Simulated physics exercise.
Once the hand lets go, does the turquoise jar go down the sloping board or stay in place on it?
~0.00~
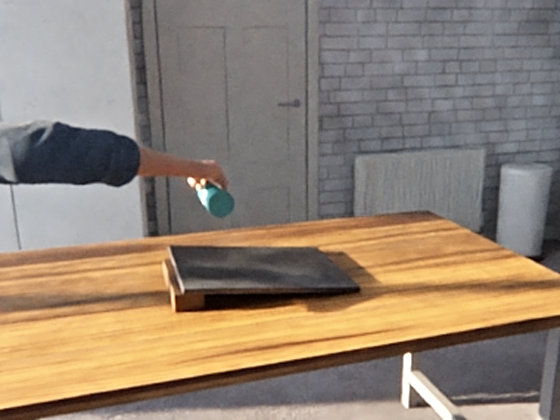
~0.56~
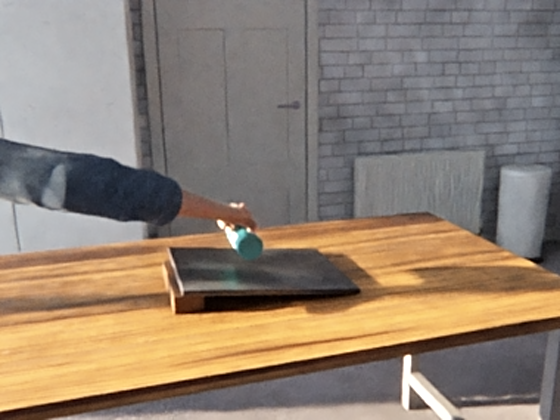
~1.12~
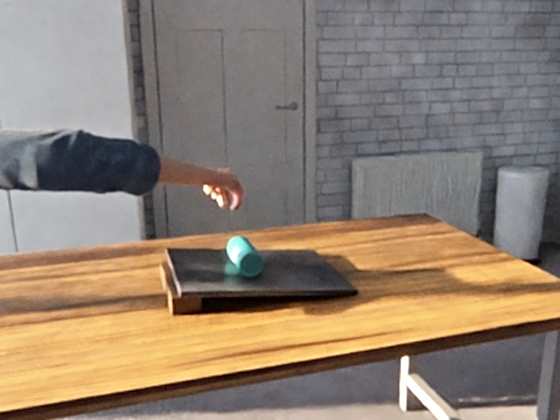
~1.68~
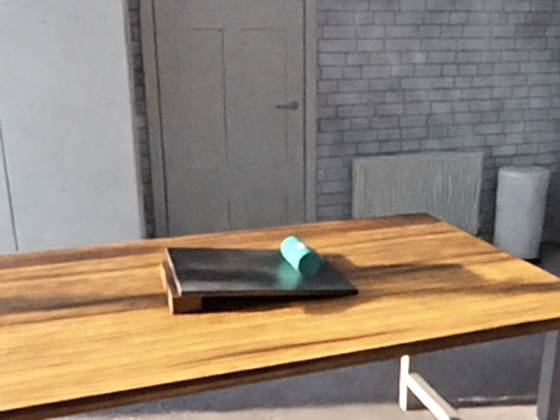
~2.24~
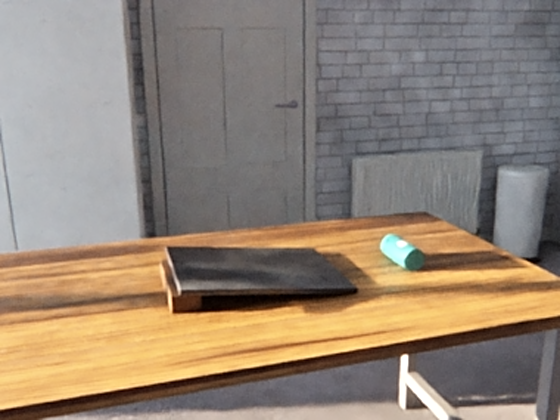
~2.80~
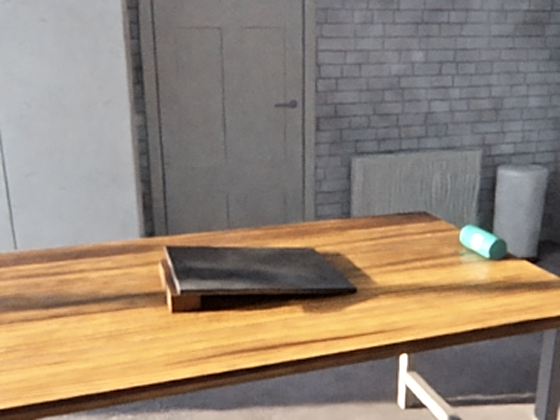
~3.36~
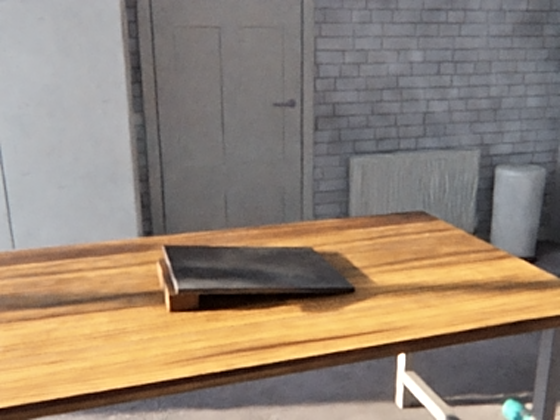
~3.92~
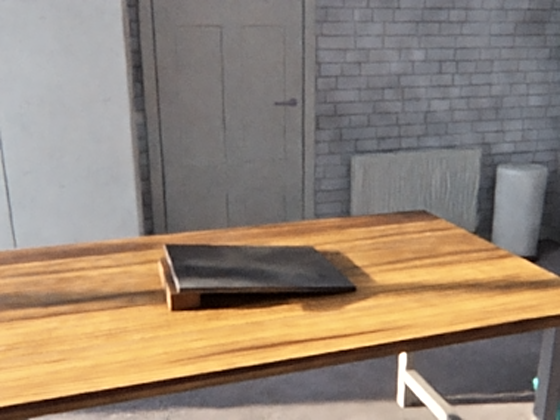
The turquoise jar goes down the slope. It leaves the board, crosses the table to the right and drops off the end.
